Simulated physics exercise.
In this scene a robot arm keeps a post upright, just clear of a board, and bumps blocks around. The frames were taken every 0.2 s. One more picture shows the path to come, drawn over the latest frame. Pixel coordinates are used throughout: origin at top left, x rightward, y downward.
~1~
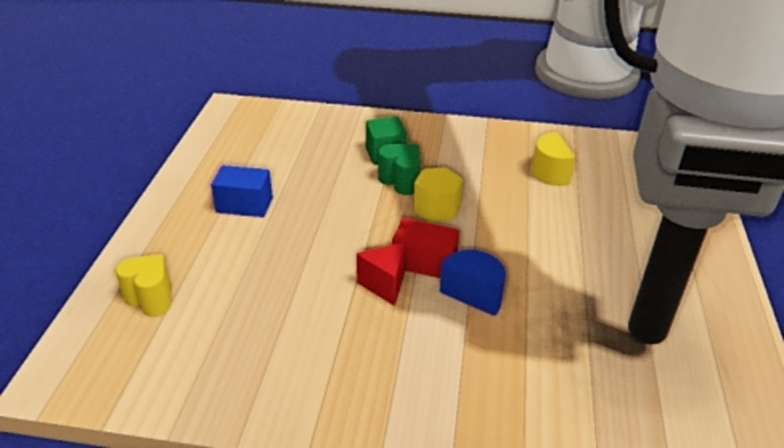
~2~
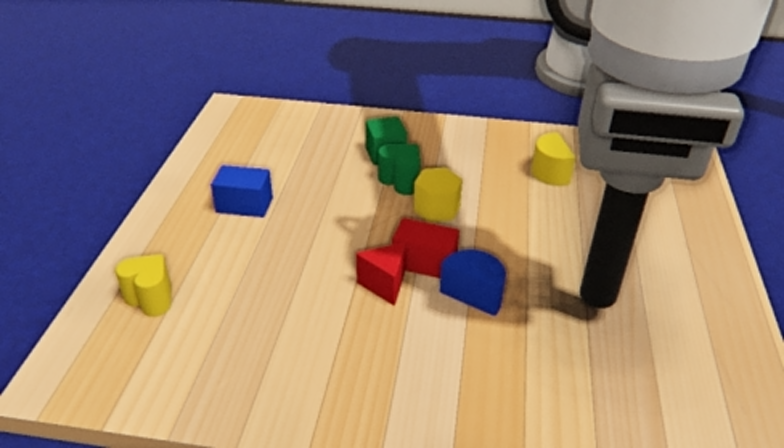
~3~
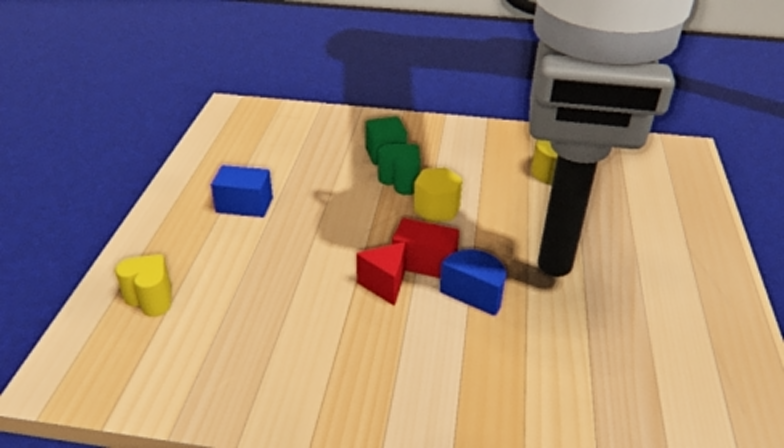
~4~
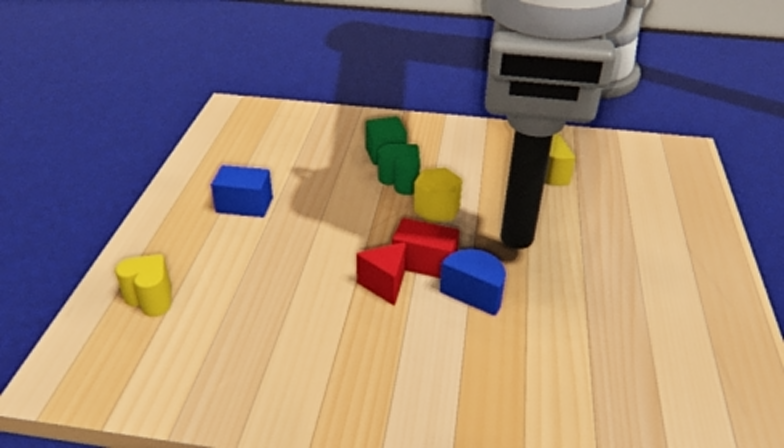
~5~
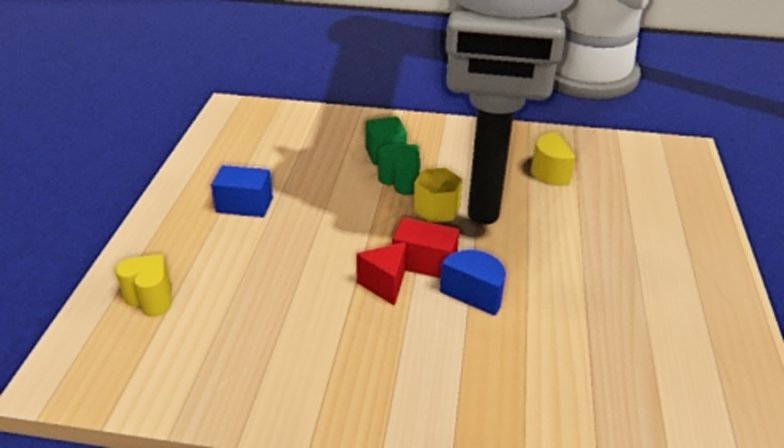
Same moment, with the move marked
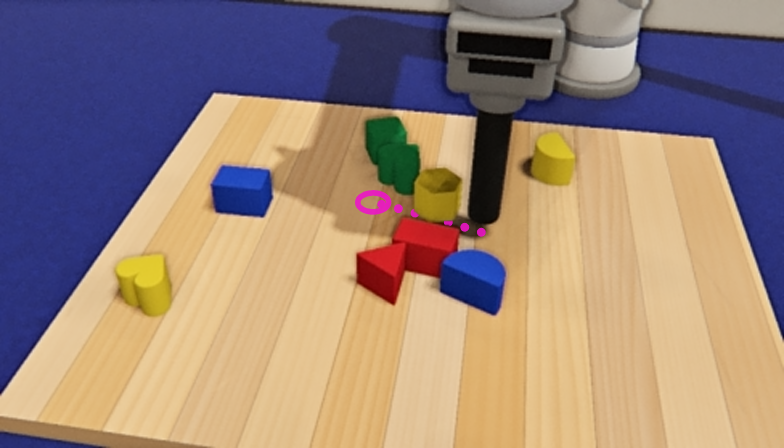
A robot arm with a black post moved left and away across a wooden board, passing the blue half-round block and stopping short of nothing, beside the yellow six-sided block, while the colored blocks stayed still.
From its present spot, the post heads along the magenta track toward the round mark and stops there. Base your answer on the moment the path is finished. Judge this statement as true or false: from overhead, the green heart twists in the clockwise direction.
Verdict: False.
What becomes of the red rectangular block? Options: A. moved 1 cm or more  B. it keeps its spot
B.
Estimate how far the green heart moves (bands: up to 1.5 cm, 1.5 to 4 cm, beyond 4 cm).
It shifts by 1.5 to 4 cm.
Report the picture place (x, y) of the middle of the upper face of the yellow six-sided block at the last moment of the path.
I think it will end close to (403, 157).
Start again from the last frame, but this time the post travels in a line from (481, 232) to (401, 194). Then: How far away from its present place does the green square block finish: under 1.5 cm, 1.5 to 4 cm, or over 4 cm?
Once the path ends, it will sit 1.5 to 4 cm from where it is now.
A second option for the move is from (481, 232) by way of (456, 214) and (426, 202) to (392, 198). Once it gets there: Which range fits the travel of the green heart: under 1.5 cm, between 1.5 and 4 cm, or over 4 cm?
More than 4 cm.
Drawn move, from (481, 232) directly to (373, 202).
The first path, step by step. Halfway along, post at (426, 201); green square block at (384, 124); green heart at (394, 142), turned 15° anticlockwise; yellow six-sided block at (416, 165), turned 45° clockwise.
At the end, post at (373, 187); green square block at (380, 118), turned 15° anticlockwise; green heart at (397, 134), turned 30° anticlockwise; red rectangular block still; yellow six-sided block at (403, 157), turned 100° clockwise.
